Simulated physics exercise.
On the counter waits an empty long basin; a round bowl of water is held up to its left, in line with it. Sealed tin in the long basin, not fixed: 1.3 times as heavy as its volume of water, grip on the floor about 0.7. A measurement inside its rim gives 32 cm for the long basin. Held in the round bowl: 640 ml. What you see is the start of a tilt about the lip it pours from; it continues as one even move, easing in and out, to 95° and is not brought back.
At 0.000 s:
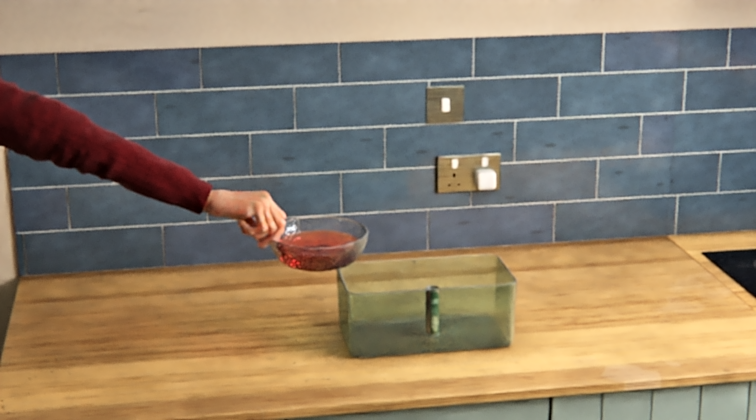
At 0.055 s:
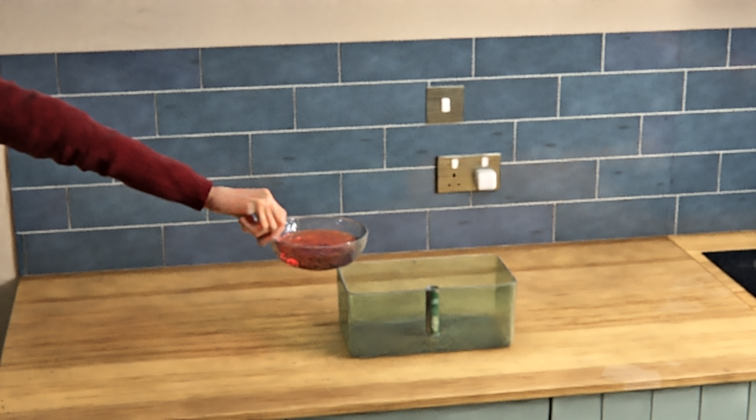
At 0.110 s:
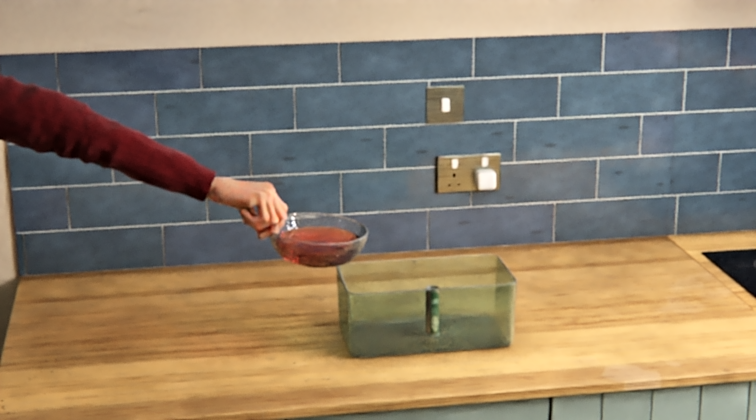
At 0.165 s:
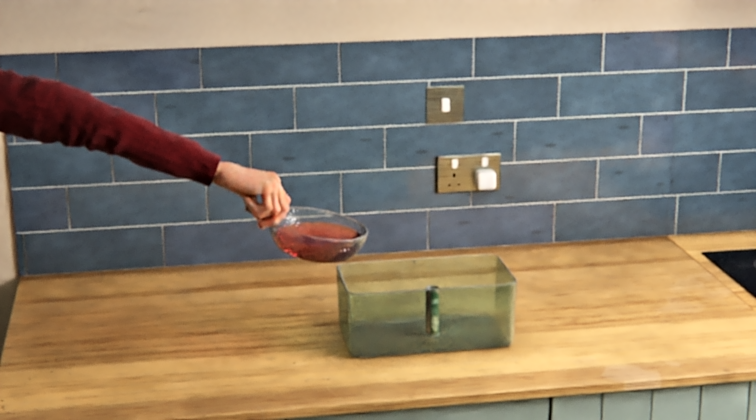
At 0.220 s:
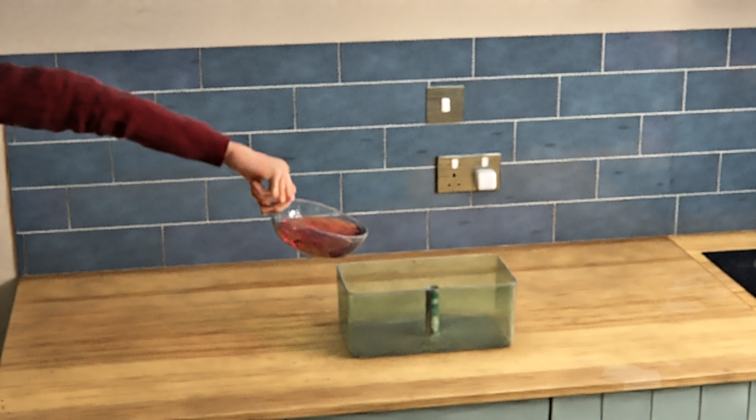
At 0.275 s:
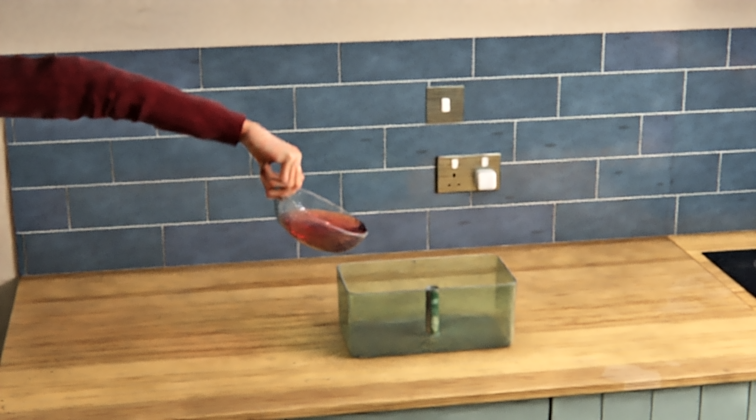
At first, a hand in a dark red sleeve holds a clear round bowl of reddish liquid nearly level, above and left of an empty long basin on a wooden counter. The hand then lifts the bowl's left side, tilting it steadily rightward, and the liquid shifts toward the right rim.
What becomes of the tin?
The tin is knocked over.
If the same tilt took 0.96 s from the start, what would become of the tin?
Result: Tin tipped over.
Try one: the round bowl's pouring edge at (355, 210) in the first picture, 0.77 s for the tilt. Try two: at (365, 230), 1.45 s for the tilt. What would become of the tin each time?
The tin overturns the first time and stays vertical the second time.
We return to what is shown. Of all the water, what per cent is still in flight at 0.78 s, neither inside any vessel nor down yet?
Close to 5 per cent.
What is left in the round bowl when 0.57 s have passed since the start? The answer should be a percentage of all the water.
Some 20 % of it is still there.
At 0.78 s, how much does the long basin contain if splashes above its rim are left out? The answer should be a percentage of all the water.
Roughly 94 per cent.
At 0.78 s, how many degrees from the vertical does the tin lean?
Tilt: Around 50 degrees.
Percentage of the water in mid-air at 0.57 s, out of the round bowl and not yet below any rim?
60 per cent.
After 0.57 s the tilt is 82° and 21 per cent is still to pour; the tin stands where it began.
After 0.78 s the tilt is 95° and 0 per cent is still to pour; the tin leans 52°.
After 1.01 s the tilt is 95° and 0 per cent is still to pour; the tin lies on its side.
After 1.25 s the tilt is 95° and 0 per cent is still to pour; the tin lies on its side.
In the end the tin lies on its side.
